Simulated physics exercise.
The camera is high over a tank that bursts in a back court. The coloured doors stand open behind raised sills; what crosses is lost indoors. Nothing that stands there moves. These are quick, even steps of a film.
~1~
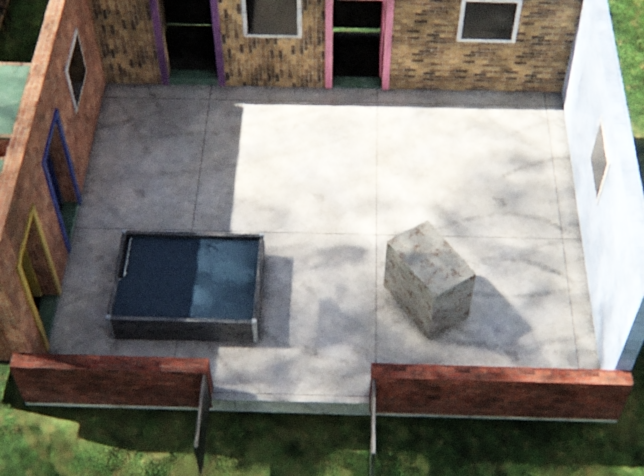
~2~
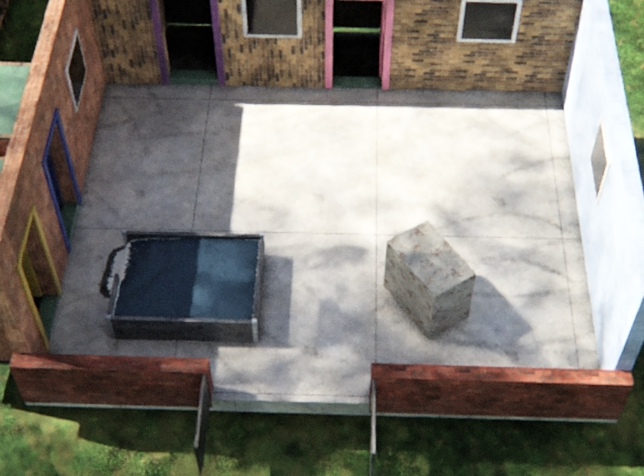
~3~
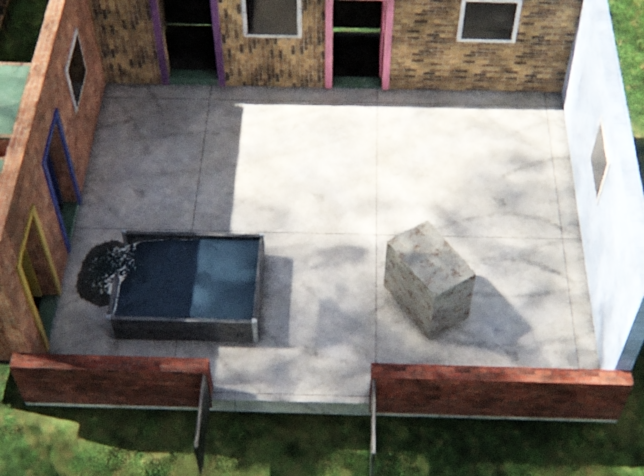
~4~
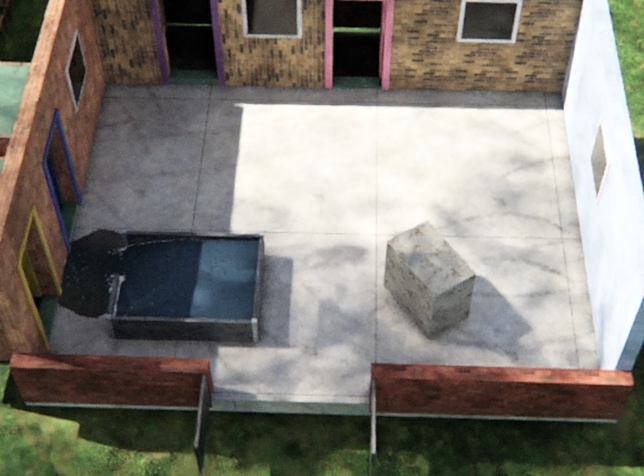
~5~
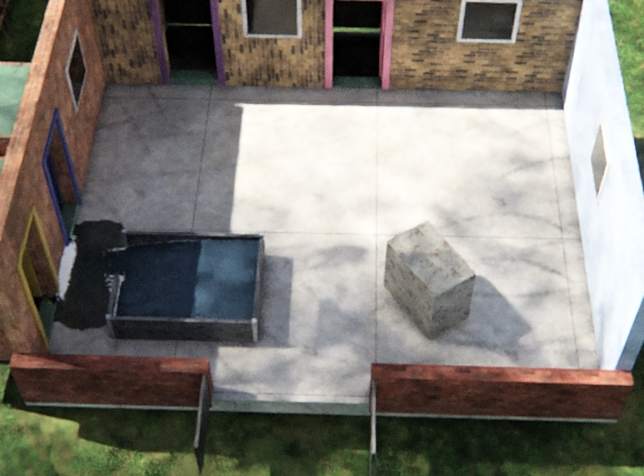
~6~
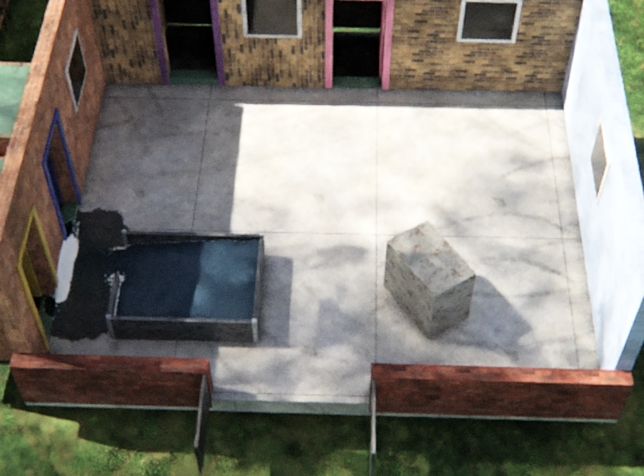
The footage shows an open tank of still water in a walled back court with coloured doorways; water then bursts from its left end, pours onto the paving, and spreads beside the left wall near the yellow and blue doorways.
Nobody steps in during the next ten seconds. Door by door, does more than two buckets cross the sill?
In the end: The yellow door floods; the blue door floods; the purple door holds within the limit; the pink door holds within the limit.
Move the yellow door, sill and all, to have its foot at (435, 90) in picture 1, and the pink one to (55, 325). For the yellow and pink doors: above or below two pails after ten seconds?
One by one: Yellow door keeps below it, pink door lets more in.
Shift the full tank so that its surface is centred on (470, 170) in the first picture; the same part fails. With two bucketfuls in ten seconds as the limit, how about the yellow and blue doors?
Then: Yellow lets less in; blue stays under.
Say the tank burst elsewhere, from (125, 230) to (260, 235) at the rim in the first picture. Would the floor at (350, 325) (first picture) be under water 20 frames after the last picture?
There: Not flooded.
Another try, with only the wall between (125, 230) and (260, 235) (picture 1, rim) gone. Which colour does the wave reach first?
That is the door marked purple.
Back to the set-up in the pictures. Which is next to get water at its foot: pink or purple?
That is the purple one.
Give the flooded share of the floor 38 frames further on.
Roughly 40 per cent.
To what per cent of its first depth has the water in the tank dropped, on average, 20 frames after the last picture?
Roughly 50 per cent.
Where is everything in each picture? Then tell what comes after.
Still water in the open tank at (188, 278), in the first picture.
The front is at a hidden place, out from the gap at (126, 268), in the second picture.
The front is at (87, 294), out from the gap at (126, 269), in the third picture.
Water pours out at (126, 269) and has run to (70, 251), in the fourth picture.
Water pours out at (126, 269) and has run to (74, 230), in the fifth picture.
Water pours out at (126, 268) and has run to (77, 216), in the sixth picture.
A moment on, water covers 5 % of the floor; the yellow door under two buckets in, the blue door under two buckets in, the purple door not reached, the pink door not reached.
Next, water covers 15 % of the floor; the yellow door under two buckets in, the blue door over two buckets in, the purple door not reached, the pink door not reached.
Then, water covers 25 % of the floor; the yellow door over two buckets in, the blue door far over two buckets in, the purple door wet at the sill, nothing in, the pink door not reached.
Later, water covers 40 % of the floor; the yellow door over two buckets in, the blue door far over two buckets in, the purple door wet at the sill, nothing in, the pink door wet at the sill, nothing in.
In the end, water covers 60 % of the floor; the yellow door over two buckets in, the blue door far over two buckets in, the purple door wet at the sill, nothing in, the pink door wet at the sill, nothing in.
